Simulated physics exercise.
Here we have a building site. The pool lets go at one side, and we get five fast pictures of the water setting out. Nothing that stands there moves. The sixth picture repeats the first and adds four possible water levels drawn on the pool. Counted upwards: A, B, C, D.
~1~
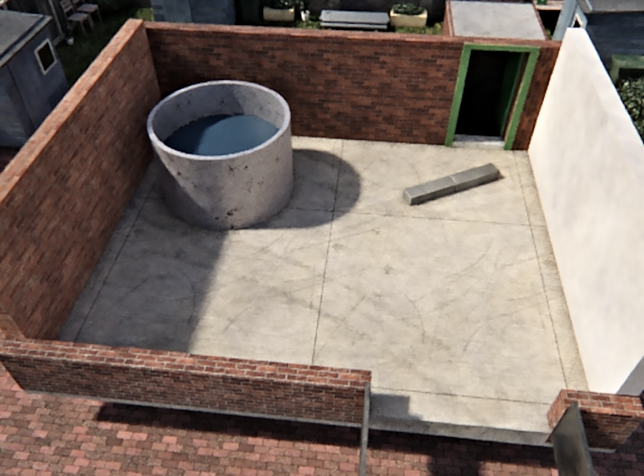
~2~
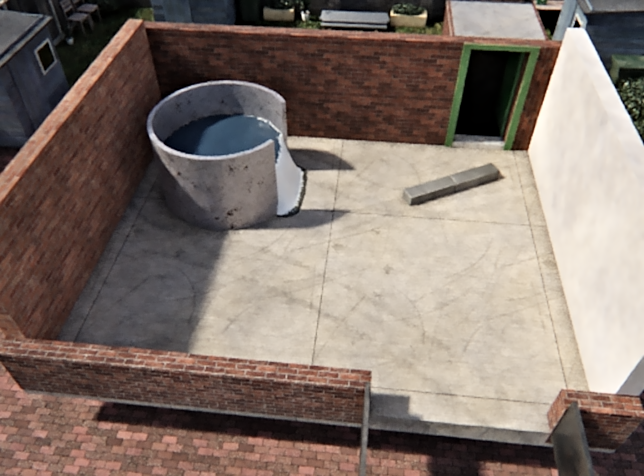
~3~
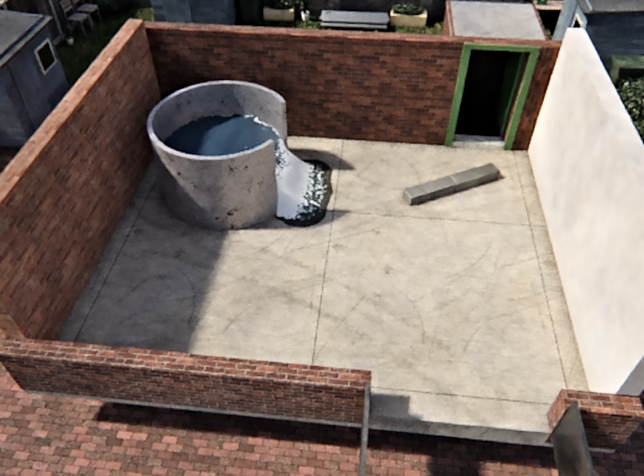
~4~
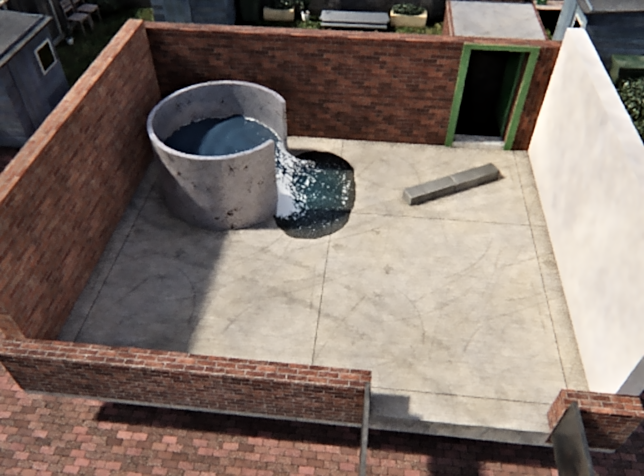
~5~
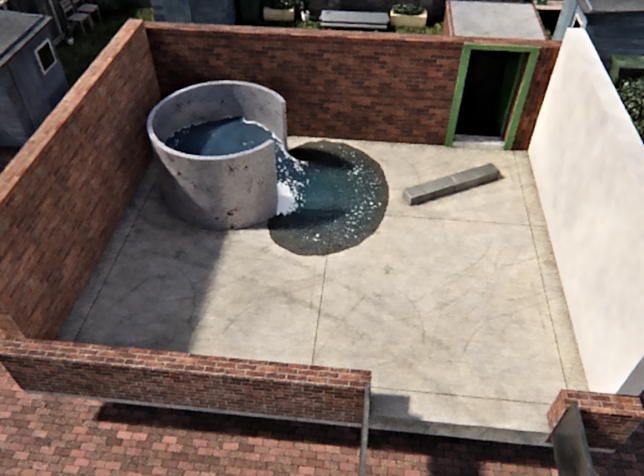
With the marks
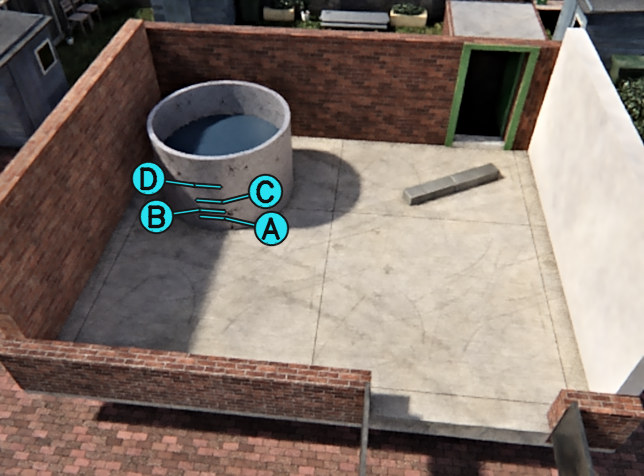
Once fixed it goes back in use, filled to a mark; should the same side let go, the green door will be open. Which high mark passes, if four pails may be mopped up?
Choose B.
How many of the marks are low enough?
Two of them.
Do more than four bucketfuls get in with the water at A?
No, that is safe.
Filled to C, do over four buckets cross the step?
Yes, that goes wrong.
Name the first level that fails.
C it is.
In cyan, A at (212, 217); B at (211, 210); C at (209, 201); D at (206, 186); from the bottom up A, B, C, D.
With A, nothing gets over.
With B, a bucket or two gets in.
With C, about 8 bucketfuls get in.
With D, some 20 bucketfuls get in.
